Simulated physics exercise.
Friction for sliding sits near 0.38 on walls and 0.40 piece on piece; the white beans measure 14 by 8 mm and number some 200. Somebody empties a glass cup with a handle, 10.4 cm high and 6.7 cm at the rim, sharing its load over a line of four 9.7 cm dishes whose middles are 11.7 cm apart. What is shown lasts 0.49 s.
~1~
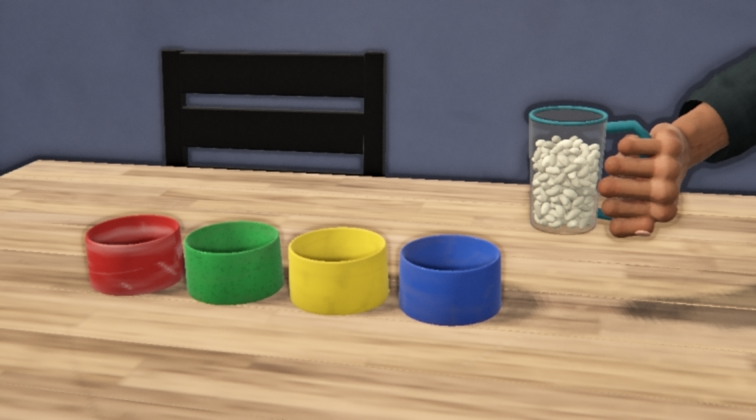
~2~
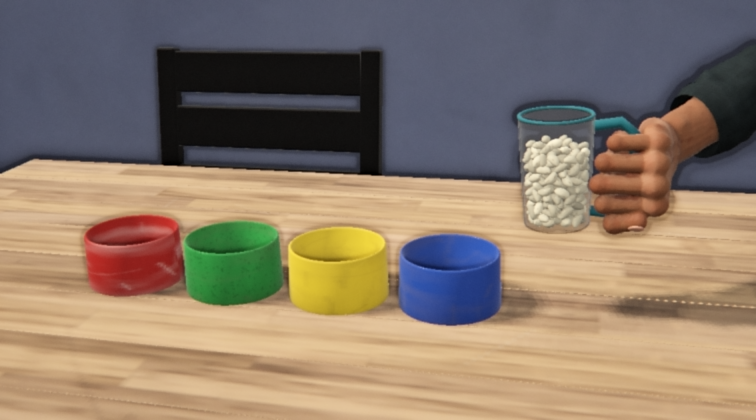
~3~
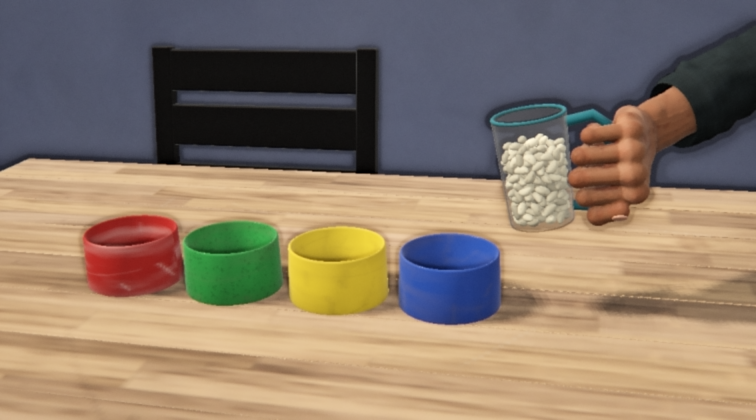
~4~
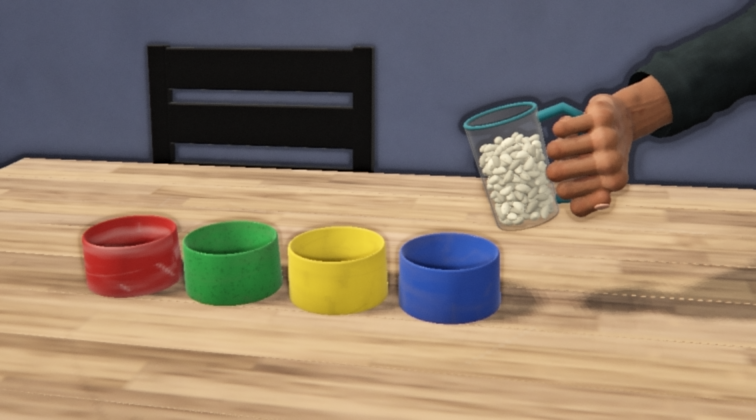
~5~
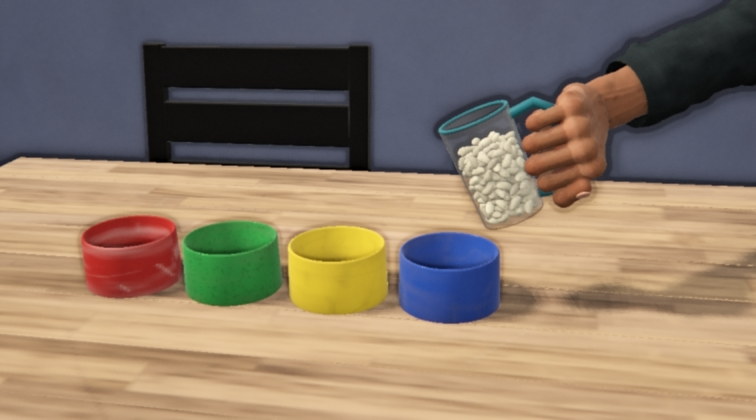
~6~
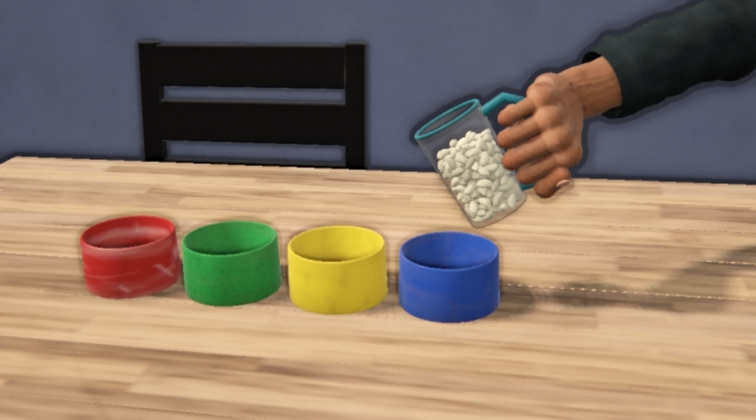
A hand moves a clear cup of white beans left while tilting it toward the blue dish.
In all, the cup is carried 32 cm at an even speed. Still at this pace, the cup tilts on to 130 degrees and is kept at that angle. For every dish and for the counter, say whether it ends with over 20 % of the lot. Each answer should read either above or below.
Red - below, blue - below, green - above, yellow - below, counter - above.
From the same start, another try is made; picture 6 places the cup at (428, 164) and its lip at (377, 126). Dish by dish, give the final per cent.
Red 0, blue 0, green 70, yellow 0.
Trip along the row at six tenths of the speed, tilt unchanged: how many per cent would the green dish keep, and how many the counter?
Green: 10; counter: 50.
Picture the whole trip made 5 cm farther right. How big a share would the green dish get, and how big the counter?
The green dish would get 100 and the counter 0.
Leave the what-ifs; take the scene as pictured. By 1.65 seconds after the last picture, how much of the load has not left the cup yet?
Close to 0 per cent of the load, I'd guess.
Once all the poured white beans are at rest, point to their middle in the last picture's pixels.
At about (211, 276).
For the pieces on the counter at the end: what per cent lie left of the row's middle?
Share: About 100 in a hundred.
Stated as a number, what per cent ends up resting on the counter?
Estimate: Around 35 %.
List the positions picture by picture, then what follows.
Cup at (565, 171), tilt 0 degrees, lip at (531, 115), moved 0.0 cm; middle of the pieces at (561, 189); blue dish at (450, 253); yellow dish at (338, 245); green dish at (232, 237); red dish at (133, 230), in the first picture.
Cup at (556, 170), tilt 3 degrees, lip at (519, 116), moved 0.8 cm; middle of the pieces at (553, 188), in the second picture.
Cup at (535, 169), tilt 9 degrees, lip at (492, 120), moved 2.7 cm; middle of the pieces at (535, 187), in the third picture.
Cup at (514, 168), tilt 16 degrees, lip at (466, 125), moved 4.6 cm; middle of the pieces at (516, 186), in the fourth picture.
Cup at (494, 166), tilt 23 degrees, lip at (441, 130), moved 6.6 cm; middle of the pieces at (498, 184), in the fifth picture.
Cup at (473, 166), tilt 30 degrees, lip at (417, 136), moved 8.5 cm; middle of the pieces at (480, 183); blue dish at (449, 250); yellow dish at (337, 244); green dish at (230, 238); red dish at (128, 232), in the sixth picture.
Then, 0.68 s after the last picture, tilt 77 degrees; cup holds 100 %.
Then, 1.13 s after the last picture, tilt 108 degrees; cup holds 85 %, green 15 %.
Then, 1.65 s after the last picture, tilt 130 degrees; cup holds 0 %, red 5 %, green 60 %.
In the end, red 5 %, blue 0 %, green 60 %, yellow 0 %, counter 35 %.
